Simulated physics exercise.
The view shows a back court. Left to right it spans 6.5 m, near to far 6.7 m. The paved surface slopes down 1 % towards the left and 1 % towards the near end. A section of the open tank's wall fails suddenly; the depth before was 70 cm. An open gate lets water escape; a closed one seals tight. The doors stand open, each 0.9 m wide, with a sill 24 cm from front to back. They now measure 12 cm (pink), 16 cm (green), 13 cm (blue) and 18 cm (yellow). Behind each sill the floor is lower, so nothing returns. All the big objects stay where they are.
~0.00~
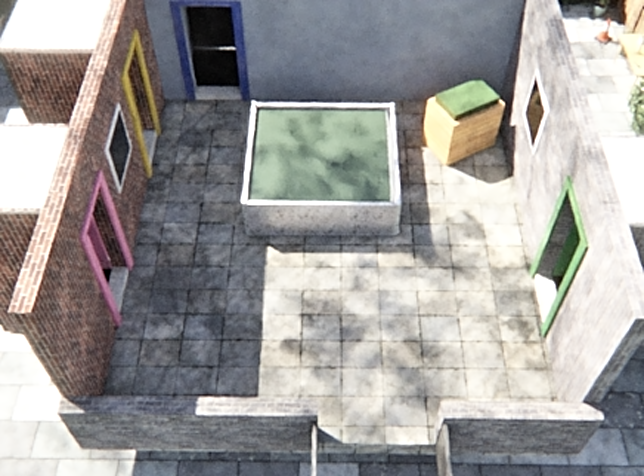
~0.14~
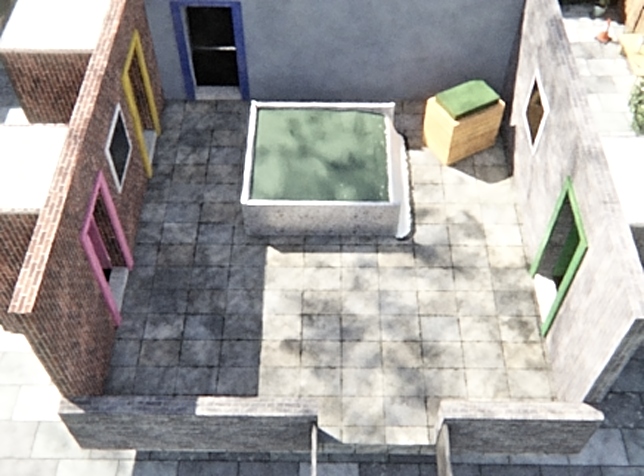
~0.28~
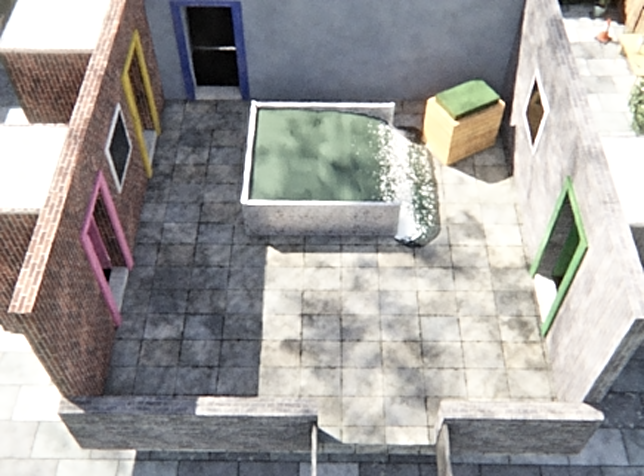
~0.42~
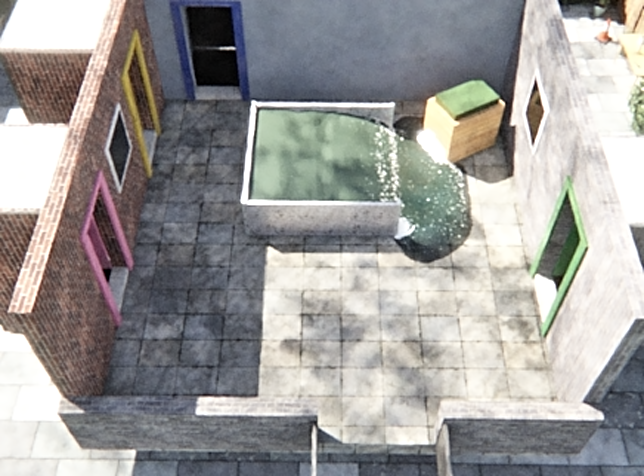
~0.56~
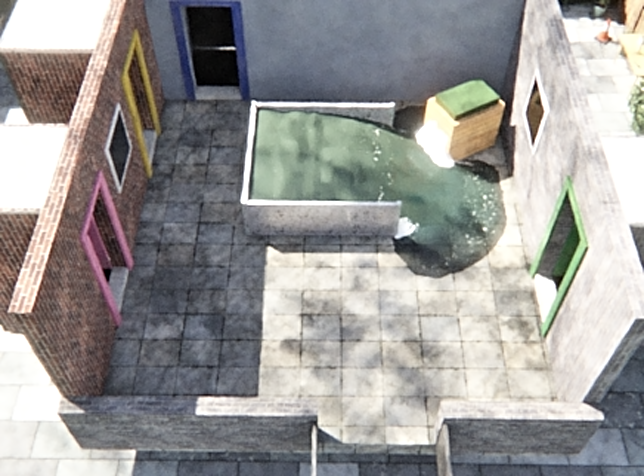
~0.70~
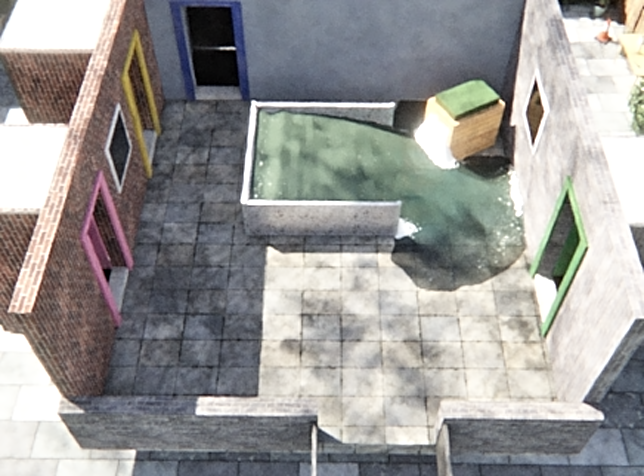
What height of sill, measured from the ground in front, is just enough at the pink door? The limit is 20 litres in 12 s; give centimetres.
Close to 8 cm is just enough.
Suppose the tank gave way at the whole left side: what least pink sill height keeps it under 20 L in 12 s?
Some 15 cm.
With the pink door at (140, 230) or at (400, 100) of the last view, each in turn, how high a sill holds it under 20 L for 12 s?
Roughly 12.5 and 23 cm.
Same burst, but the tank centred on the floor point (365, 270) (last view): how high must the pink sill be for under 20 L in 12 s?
Some 9.5 cm.
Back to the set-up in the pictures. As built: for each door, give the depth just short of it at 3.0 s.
Depths in cm: Pink 0, green 19, blue 0, yellow 0.
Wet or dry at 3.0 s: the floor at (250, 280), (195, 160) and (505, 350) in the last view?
In that order: Still dry, dry, under water.
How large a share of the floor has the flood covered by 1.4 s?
Some 25 per cent of it.
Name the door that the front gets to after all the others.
The pink one.
After 1.4 s water covers 25 % of the floor, deepest (48 cm) near (509, 208); it has not reached the pink door.
After 3.0 s water covers 45 % of the floor, deepest (43 cm) near (537, 428); it has not reached the pink door.
After 12.0 s water covers 100 % of the floor, deepest (14 cm) near (98, 424); 10 cm at the pink door, 1 litre in over its 12 cm sill.
At the pink door as built, the water arrived by 5.5 s and peaked near 12 cm at 8.2 s.
With a sill of 6.5 cm, 36 litres would have come in within the 12 s; with 9 cm, 11 litres. So under 20 litres takes about 8 cm.
